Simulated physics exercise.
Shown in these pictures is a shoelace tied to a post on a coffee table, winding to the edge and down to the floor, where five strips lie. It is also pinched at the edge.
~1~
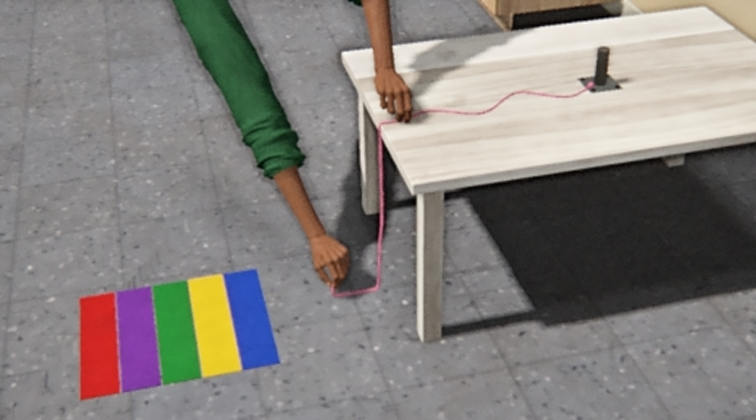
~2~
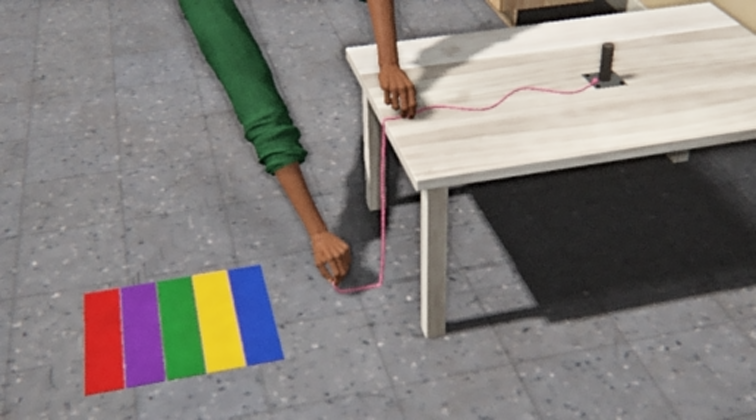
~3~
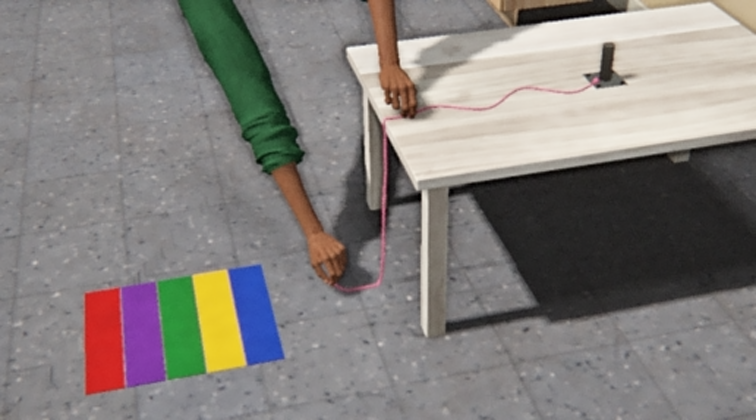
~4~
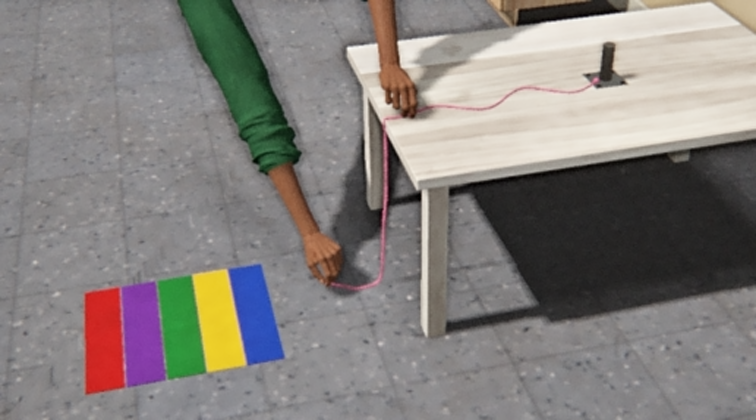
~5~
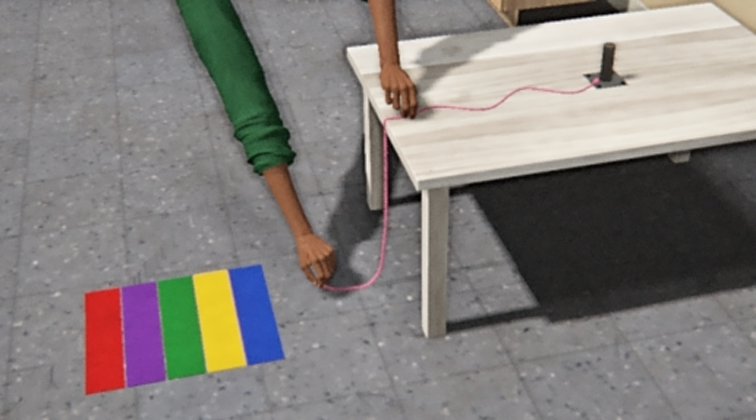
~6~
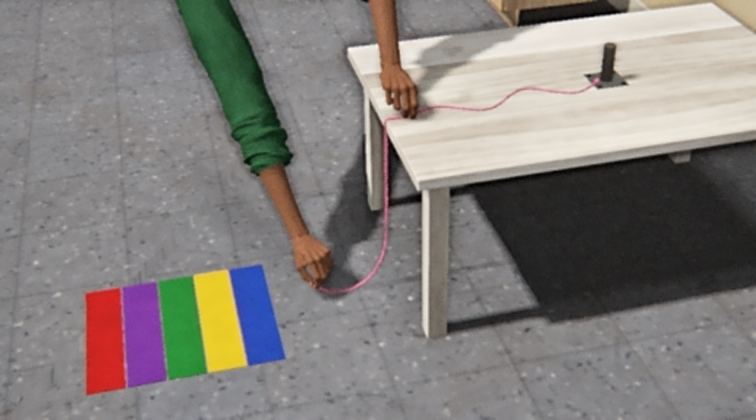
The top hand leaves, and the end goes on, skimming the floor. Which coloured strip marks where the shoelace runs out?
Green.
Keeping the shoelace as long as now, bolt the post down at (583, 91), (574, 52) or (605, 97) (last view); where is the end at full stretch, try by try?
Estimated pixels per try: (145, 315); (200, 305); (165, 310).
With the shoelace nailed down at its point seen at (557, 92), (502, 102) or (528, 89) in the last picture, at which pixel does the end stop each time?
The places are (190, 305), (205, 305) and (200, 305).
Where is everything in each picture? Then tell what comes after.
In the first picture, end (333, 285); blue (257, 348); yellow (219, 355); green (180, 362); purple (140, 369); red (99, 376).
In the second picture, end (334, 282); shoelace through (573, 93) (505, 98) (439, 107) (384, 140) (383, 212) (382, 273).
In the third picture, end (330, 282).
In the fourth picture, end (326, 283); shoelace through (574, 92) (506, 97) (439, 106) (385, 139) (385, 211) (382, 272).
In the fifth picture, end (319, 284).
In the sixth picture, end (315, 285); shoelace through (575, 93) (507, 98) (440, 107) (386, 140) (387, 211) (373, 273).
Soon after, end near (255, 295); over blue.
After that, end near (211, 303); over yellow.
At the stop, end near (184, 307); over green. It gets as far as the green strip.
